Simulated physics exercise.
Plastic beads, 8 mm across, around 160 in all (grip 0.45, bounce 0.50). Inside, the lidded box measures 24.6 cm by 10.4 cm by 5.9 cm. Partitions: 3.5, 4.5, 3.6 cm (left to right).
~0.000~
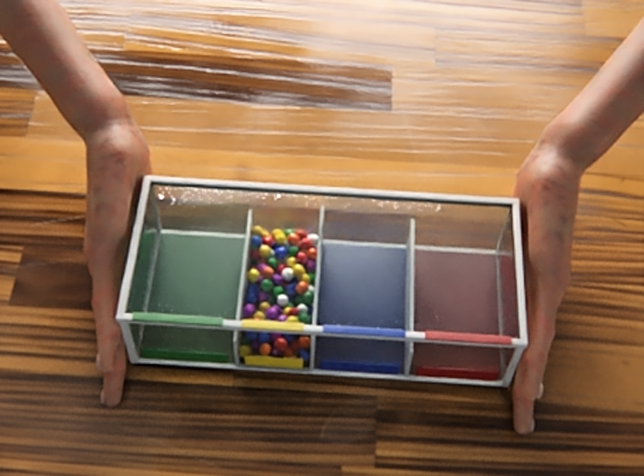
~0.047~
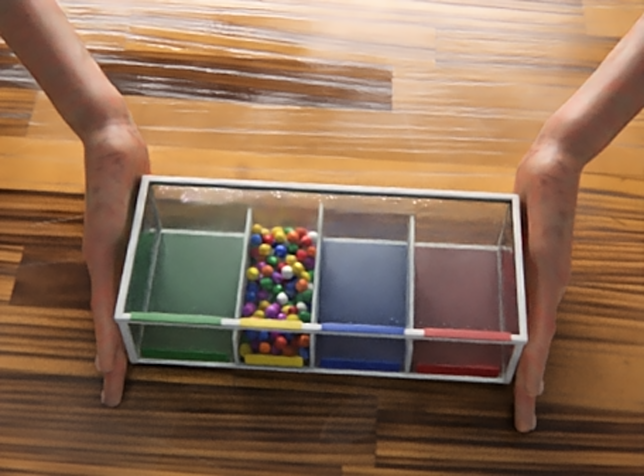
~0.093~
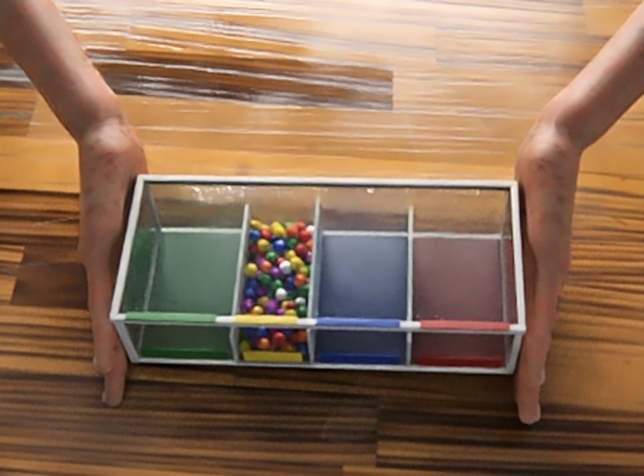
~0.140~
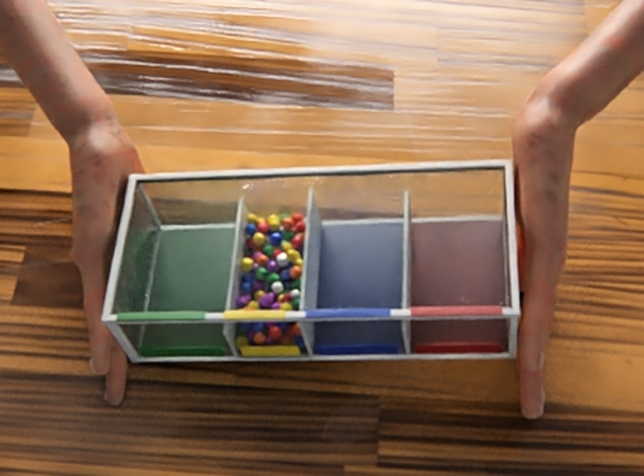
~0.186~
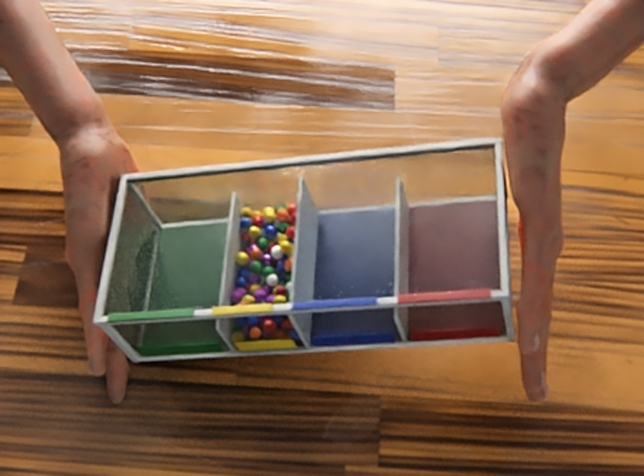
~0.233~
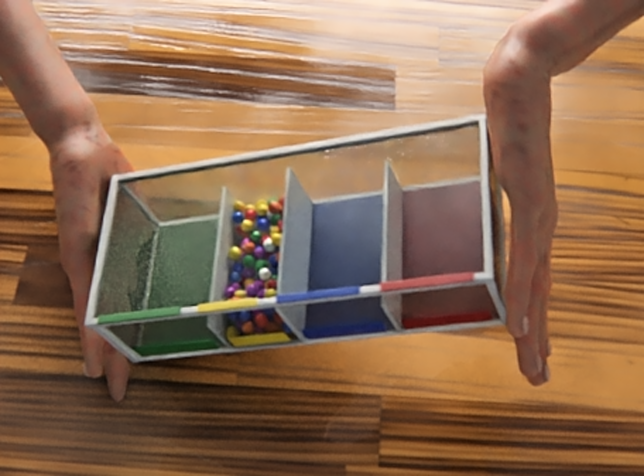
A clear lidded box with green, yellow, blue and red sections, held between two hands above a wooden surface, tilts gradually as its right side rises, while the multicoloured beads remain in the yellow section.
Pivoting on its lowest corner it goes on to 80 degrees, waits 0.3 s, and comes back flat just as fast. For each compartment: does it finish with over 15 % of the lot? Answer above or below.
Red compartment: Below; blue compartment: Below; green compartment: Above; yellow compartment: Above.
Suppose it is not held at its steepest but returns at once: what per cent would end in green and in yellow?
In that case green 25; yellow 75.
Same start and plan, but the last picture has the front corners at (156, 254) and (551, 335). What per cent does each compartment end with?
Red 10; blue 0; green 0; yellow 90.
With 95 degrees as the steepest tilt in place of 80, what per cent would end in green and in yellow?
In that case green 80, yellow 20.
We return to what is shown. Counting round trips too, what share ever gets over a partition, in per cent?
Roughly 25 per cent.
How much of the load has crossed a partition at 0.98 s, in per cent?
Roughly 20 per cent.
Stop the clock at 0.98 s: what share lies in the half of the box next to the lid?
About 20 per cent.
After 0.98 s, tilt 80 degrees; green 20 %, yellow 80 %.
After 1.47 s, tilt 42 degrees; green 25 %, yellow 75 %.
Then, at 2.04 s, tilt 0 degrees; green 25 %, yellow 75 %.
In the end, at 2.4 s, red 0 %, blue 0 %, green 25 %, yellow 75 %.
